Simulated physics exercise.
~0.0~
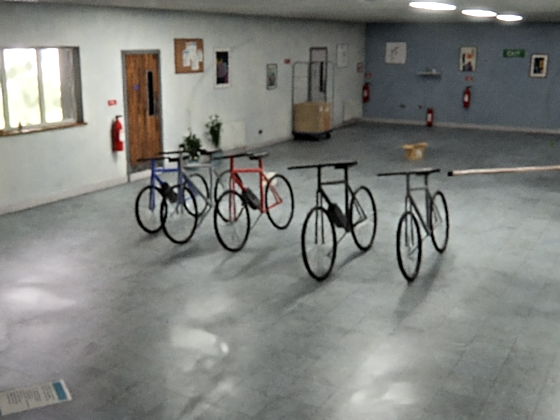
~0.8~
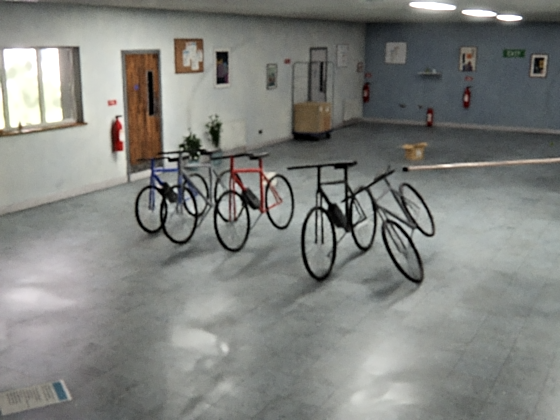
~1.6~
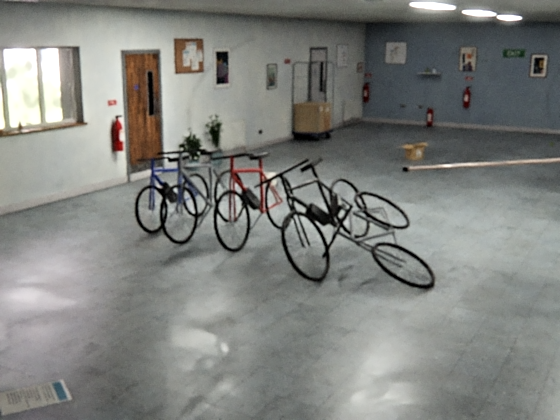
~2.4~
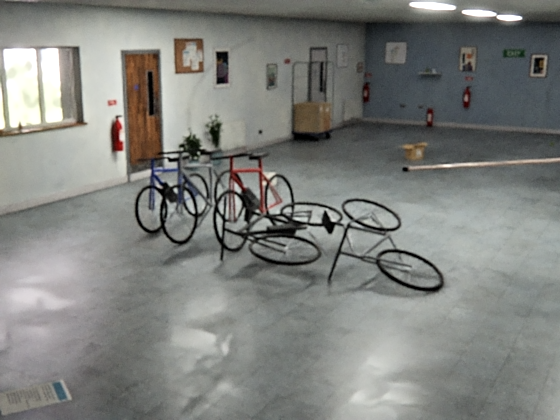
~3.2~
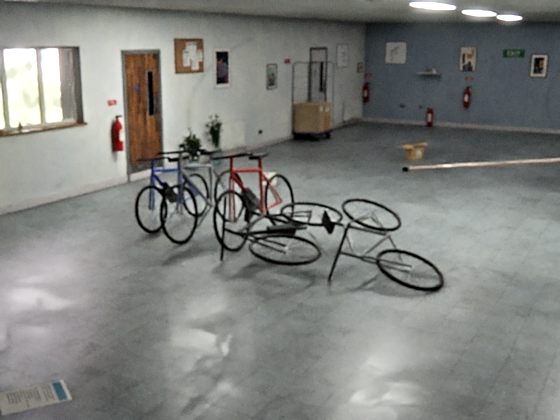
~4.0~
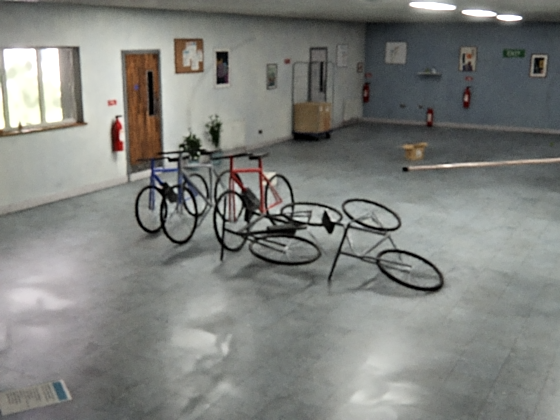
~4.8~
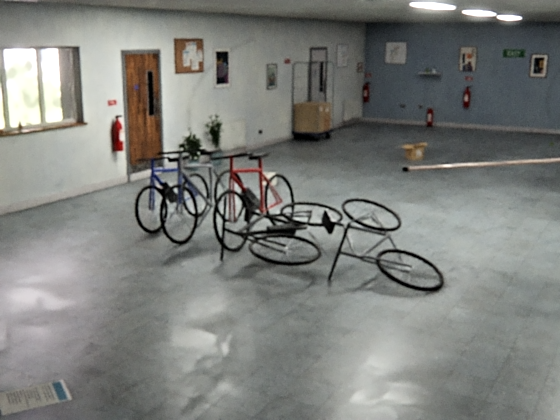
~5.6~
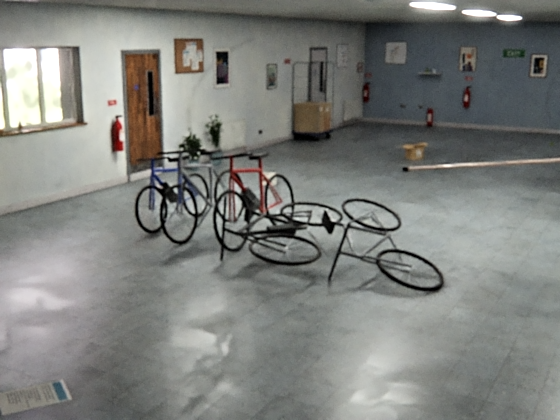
In a wide, grey-floored room with a window, a wooden door and red fire extinguishers, a row of bikes stands upright, a blue one and a red one among them. A long pole at the right slides a little to the left, and the nearest bike at that end tips over to the left. It leans into the dark bike beside it, which begins to topple too. Both go down and come to rest tangled low on the floor, close against the red bike. The red and blue bikes stay standing, and nothing more moves.
